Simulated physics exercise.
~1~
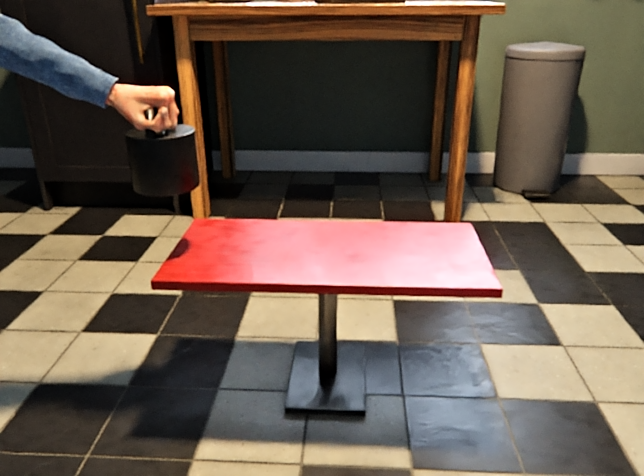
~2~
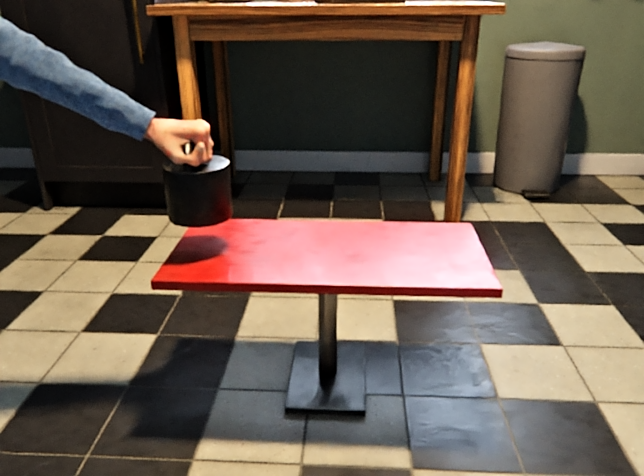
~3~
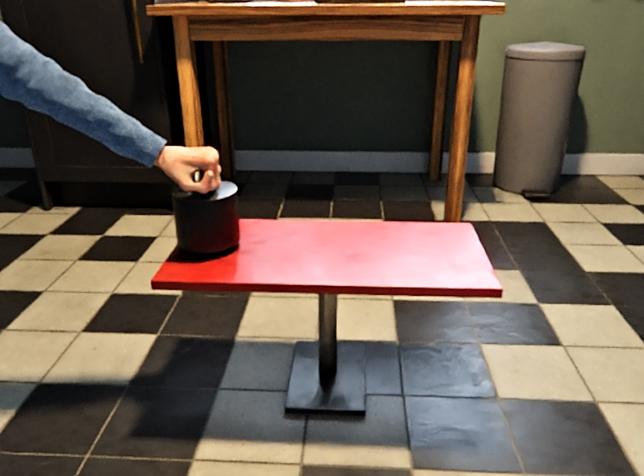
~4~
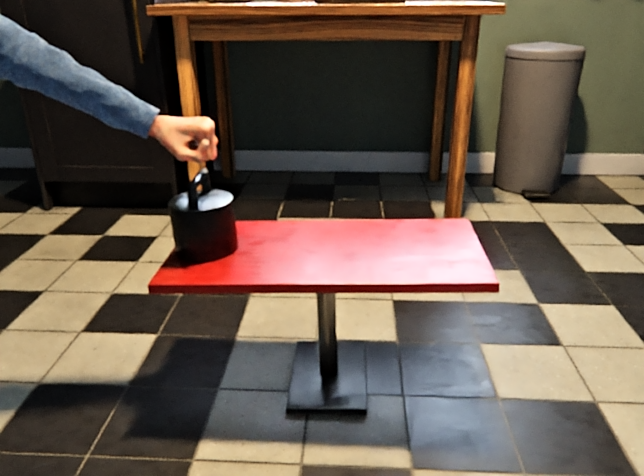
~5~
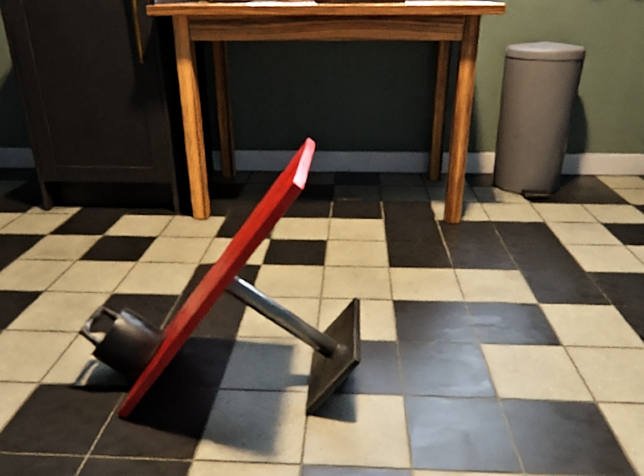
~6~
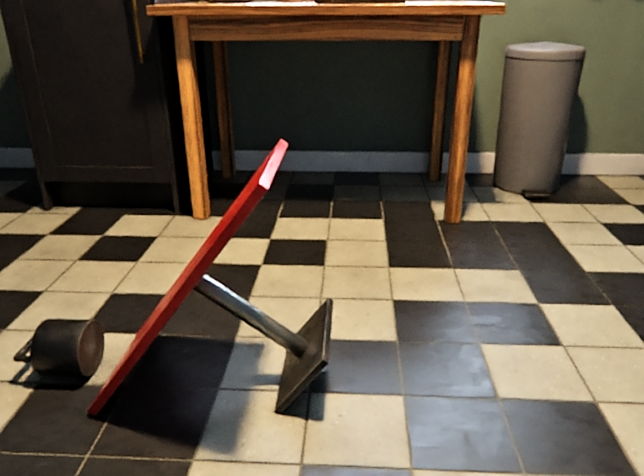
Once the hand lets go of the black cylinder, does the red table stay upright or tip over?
The red table tips over to the left, ending up with one end of its top down on the floor.
